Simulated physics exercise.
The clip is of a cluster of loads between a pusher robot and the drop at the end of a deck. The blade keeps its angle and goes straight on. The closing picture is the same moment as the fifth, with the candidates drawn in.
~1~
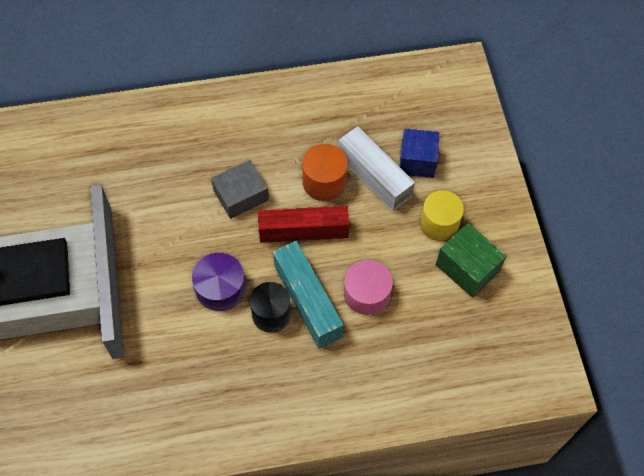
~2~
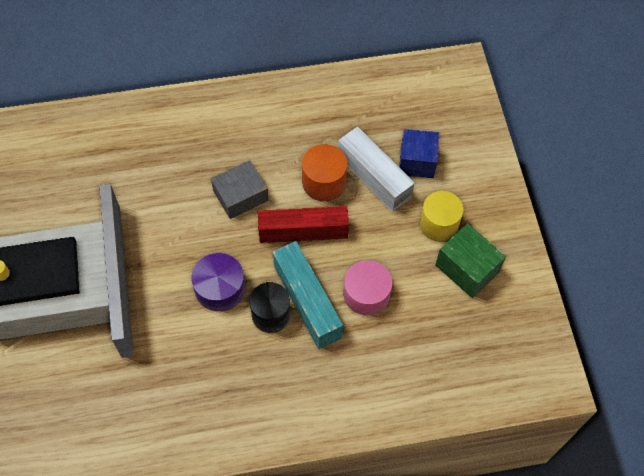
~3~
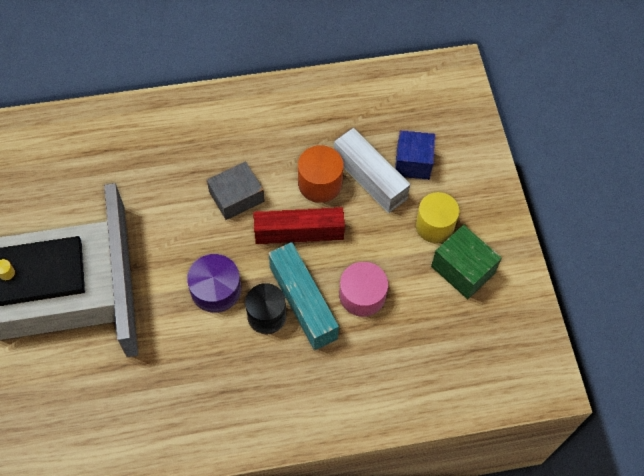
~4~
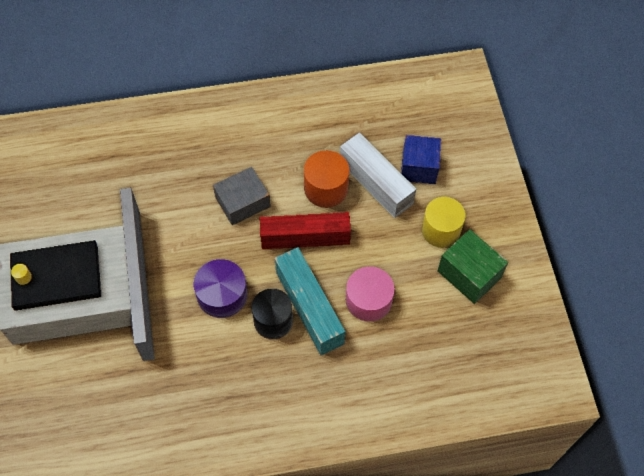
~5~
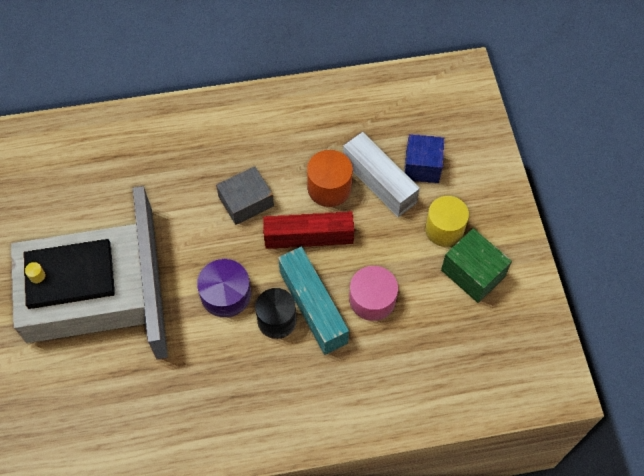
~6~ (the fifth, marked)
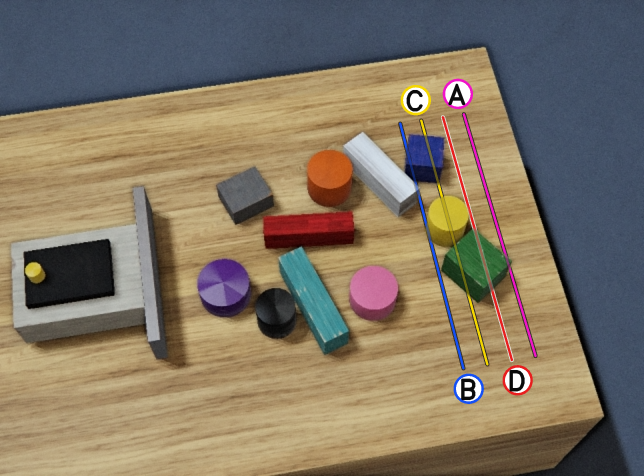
At first, a grey pusher robot sits partly in view at the left of a wooden deck, facing a cluster of coloured blocks and cylinders. It then rolls a short way right, its yellow knob coming into view, and draws nearer the purple canister, while the loads stay where they are.
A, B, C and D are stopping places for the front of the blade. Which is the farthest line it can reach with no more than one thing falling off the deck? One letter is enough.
No second one falls up to B.
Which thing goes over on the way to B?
The blue crate.
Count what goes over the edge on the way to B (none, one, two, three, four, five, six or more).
One.
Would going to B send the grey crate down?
No.
On the copy, A at (497, 227); B at (430, 238); C at (452, 234); D at (475, 231).
On B. First, robot (180, 255); black canister (287, 316); turquoise bar (327, 297).
Then, robot (282, 239); blue crate (468, 152); green crate (485, 263).
Finally, robot (363, 226); blue crate over the edge; white stick (512, 153); one fallen.
By contrast, A drops seven; C drops three; D drops four.
